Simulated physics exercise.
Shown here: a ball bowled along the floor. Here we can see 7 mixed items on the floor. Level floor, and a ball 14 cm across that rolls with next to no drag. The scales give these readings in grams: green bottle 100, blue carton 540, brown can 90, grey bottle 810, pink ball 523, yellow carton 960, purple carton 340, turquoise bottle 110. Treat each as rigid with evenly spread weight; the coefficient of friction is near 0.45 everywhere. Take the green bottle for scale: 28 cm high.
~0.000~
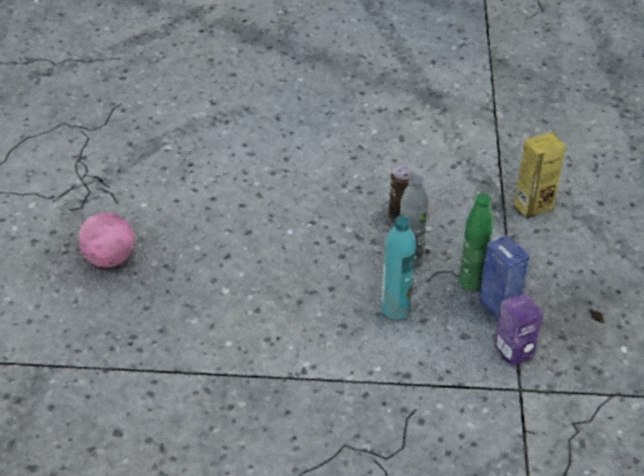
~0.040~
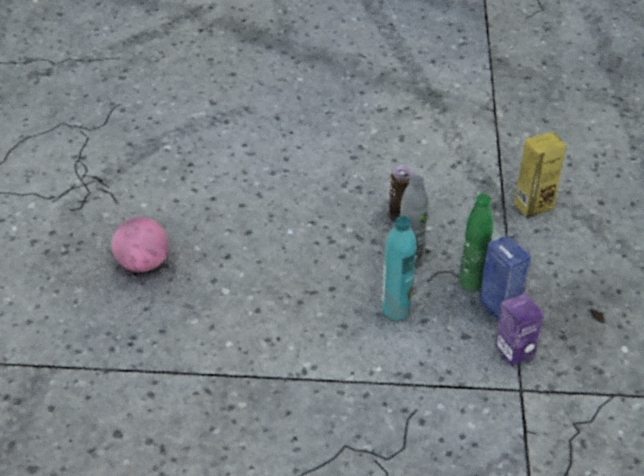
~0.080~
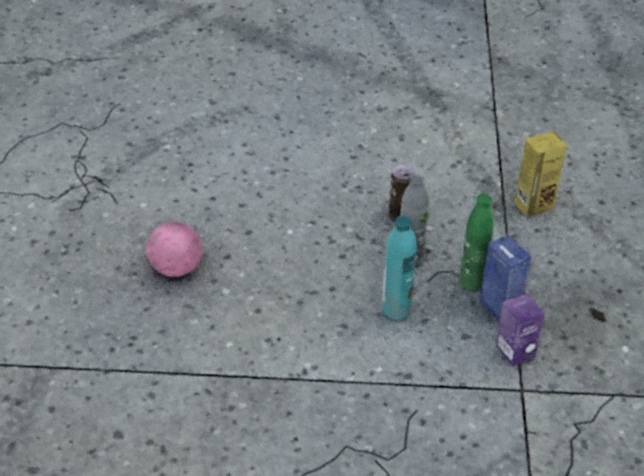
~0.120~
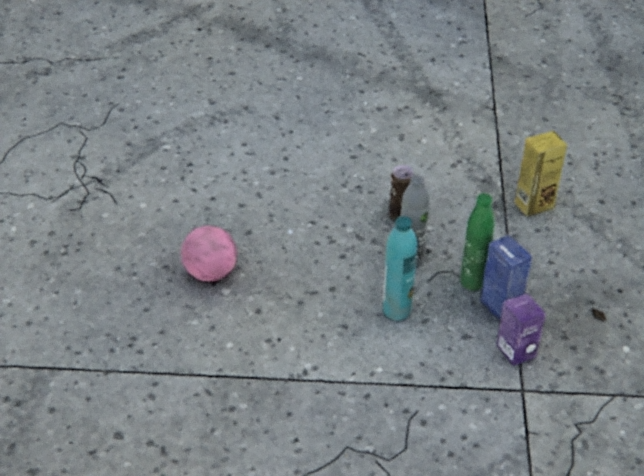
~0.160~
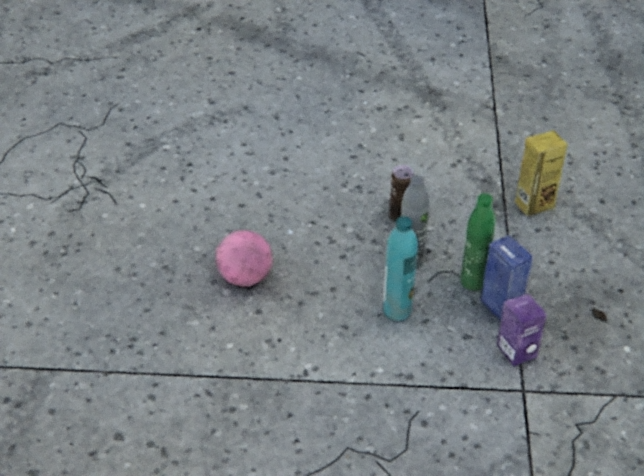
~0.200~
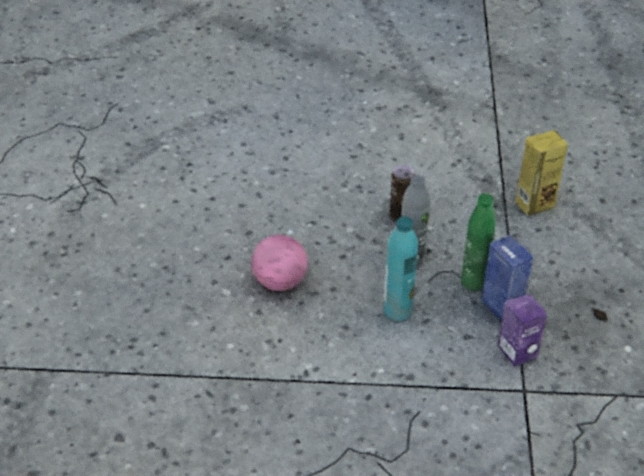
On a cracked, speckled grey floor, a pink ball rolling rightward from the left across open space near standing bottles and cartons.
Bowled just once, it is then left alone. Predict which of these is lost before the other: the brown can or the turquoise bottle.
Before the other: The latter one named.
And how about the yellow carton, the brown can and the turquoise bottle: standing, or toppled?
The yellow carton keeps standing; the brown can keeps standing; the turquoise bottle topples.
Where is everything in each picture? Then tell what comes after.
The first frame shows ball 0 cm along; pink ball (106, 240); brown can (401, 195); turquoise bottle (399, 267).
The second frame shows ball 9 cm along; pink ball (140, 245); grey bottle (413, 221).
The third frame shows ball 18 cm along; pink ball (175, 249); purple carton (520, 330).
The fourth frame shows ball 27 cm along; pink ball (209, 254); blue carton (505, 279).
The fifth frame shows ball 36 cm along; pink ball (244, 259); yellow carton (541, 174).
The sixth frame shows ball 44 cm along; pink ball (280, 263); brown can (402, 195); turquoise bottle (401, 268).
Around 0.50 s, ball 92 cm along; pink ball near (472, 279); turquoise bottle at 69° to upright near (461, 321); green bottle at 22° to upright; blue carton shifted 5 cm.
Around 0.80 s, ball 99 cm along; pink ball near (501, 284); turquoise bottle on its side near (458, 345); green bottle at 66° to upright; blue carton at 28° to upright.
Finally (4.0 s), on their side or leaning hard on the floor, green bottle, blue carton and turquoise bottle; the other 4 still in place (within 8 cm). Final places as that camera would see them, brown can near (402, 195), turquoise bottle near (445, 354). Brown can was never lost; turquoise bottle went at 0.38 s.
